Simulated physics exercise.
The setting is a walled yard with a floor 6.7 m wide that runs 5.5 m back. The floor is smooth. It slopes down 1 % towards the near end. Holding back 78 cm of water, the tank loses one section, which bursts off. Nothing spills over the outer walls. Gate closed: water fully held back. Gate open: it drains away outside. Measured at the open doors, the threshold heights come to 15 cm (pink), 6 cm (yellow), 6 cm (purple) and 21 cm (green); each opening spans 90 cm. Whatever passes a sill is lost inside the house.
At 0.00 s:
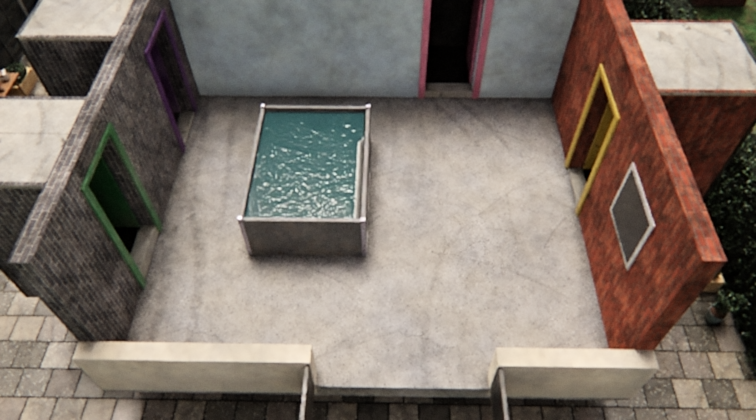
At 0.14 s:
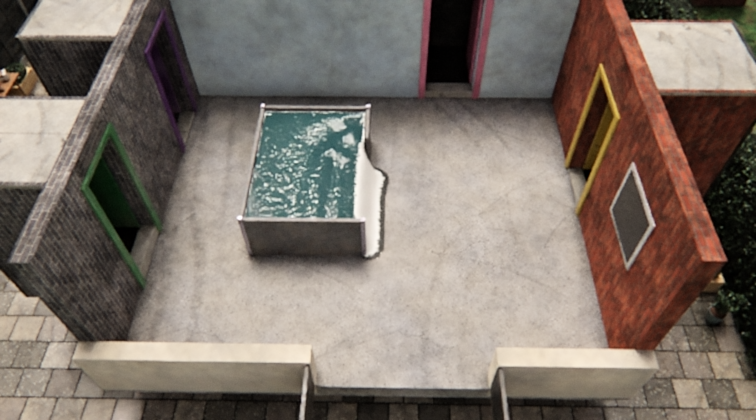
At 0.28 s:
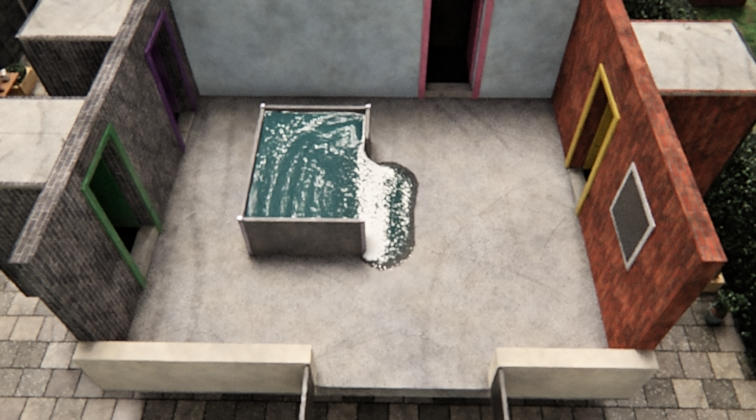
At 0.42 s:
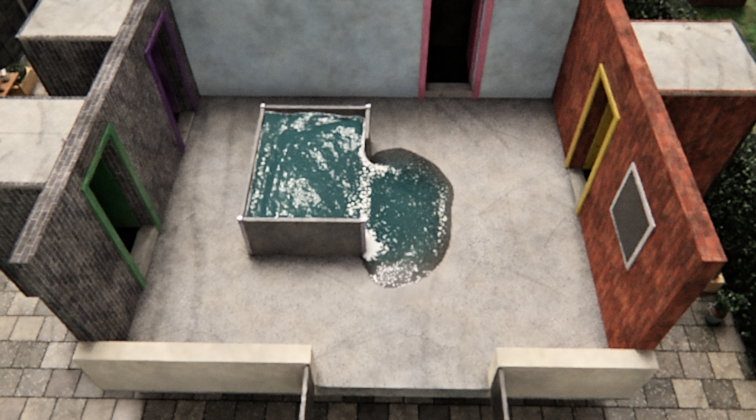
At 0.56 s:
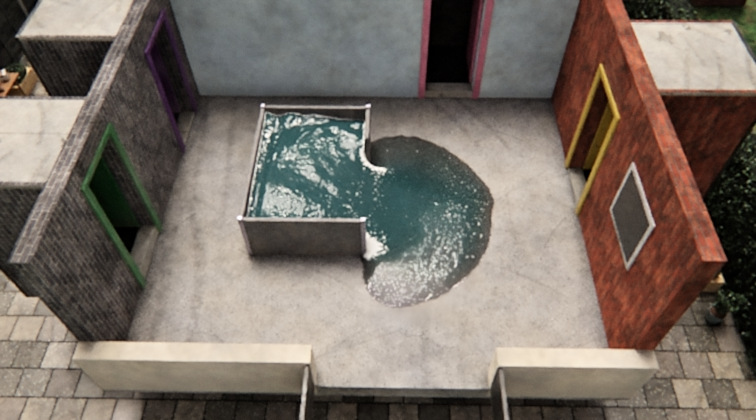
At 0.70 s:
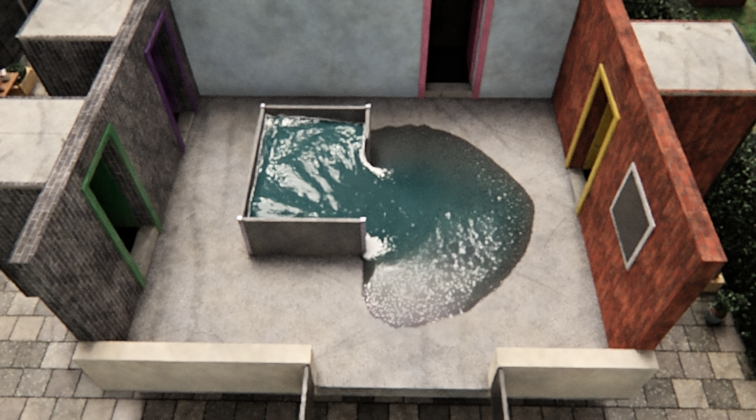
The clip opens on a walled yard seen from above, with still green water in a raised rectangular tank. The tank's right side gives way and foaming water pours onto the bare concrete floor. The pool spreads rightward in a widening rounded shape, covering much of the floor between tank and red wall.
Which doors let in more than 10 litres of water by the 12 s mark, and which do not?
By then, the pink door does not, the yellow door lets in more than that, the purple door lets in more than that, the green door does not.
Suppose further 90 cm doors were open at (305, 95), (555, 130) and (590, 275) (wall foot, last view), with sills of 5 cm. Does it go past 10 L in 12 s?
Result in order - not enough, more than that, more than that.
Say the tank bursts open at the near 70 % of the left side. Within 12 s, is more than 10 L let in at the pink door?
Note: Pink door, short of the limit.
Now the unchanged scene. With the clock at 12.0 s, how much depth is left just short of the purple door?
Close to 7.0 cm of depth.
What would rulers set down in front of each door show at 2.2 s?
Depth readings (cm): Pink = 3; yellow = 28; purple = 0; green = 0.
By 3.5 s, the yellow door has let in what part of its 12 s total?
Share by then: ~ 70 %.
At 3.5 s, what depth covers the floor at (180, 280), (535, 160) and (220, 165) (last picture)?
First 0 cm, then 13 cm, then 0 cm.
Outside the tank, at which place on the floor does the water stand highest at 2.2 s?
The spot is near (613, 373) in the last view.
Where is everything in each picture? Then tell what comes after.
The first picture shows still water, 78 cm deep, in the tank at (310, 162).
In the second picture, the front is at (377, 172), 0.9 m from the gap at (364, 202); 0.3 m2 of floor is under water; 78 cm left at the back of the tank.
In the third picture, water pours out at (364, 202) and has run 1.1 m, to (395, 167); typically 12 cm deep outside, 77 cm at the tank's back.
In the fourth picture, water pours out at (364, 203) and has run 1.5 m, to (437, 172); typically 11 cm deep outside, 71 cm at the tank's back.
In the fifth picture, the front is at (485, 192), 2.0 m from the gap at (364, 204); 4.9 m2 of floor is under water; 66 cm left at the back of the tank.
In the sixth picture, water pours out at (364, 203) and has run 2.7 m, to (525, 198); typically 6 cm deep outside, 65 cm at the tank's back.
After 1.4 s water covers 45 % of the floor and is deepest (38 cm) near (580, 231); pink door 2 cm at the sill, 0 L in, yellow door 17 cm at the sill, 50 L in, purple door not reached, green door not reached.
After 2.2 s water covers 45 % of the floor and is deepest (55 cm) near (613, 373); pink door 3 cm at the sill, 0 L in, yellow door 28 cm at the sill, 188 L in, purple door not reached, green door not reached.
After 3.5 s water covers 50 % of the floor and is deepest (27 cm) near (580, 231); pink door 6 cm at the sill, 0 L in, yellow door 18 cm at the sill, 330 L in, purple door not reached, green door not reached.
After 7.0 s water covers 90 % of the floor and is deepest (14 cm) near (572, 373); pink door 8 cm at the sill, 0 L in, yellow door 10 cm at the sill, 453 L in, purple door 9 cm at the sill, 0 L in, green door 5 cm at the sill, 0 L in.
After 12.0 s water covers 95 % of the floor and is deepest (10 cm) near (138, 307); pink door 3 cm at the sill, 0 L in, yellow door 5 cm at the sill, 468 L in, purple door 7 cm at the sill, 27 L in, green door 8 cm at the sill, 0 L in.
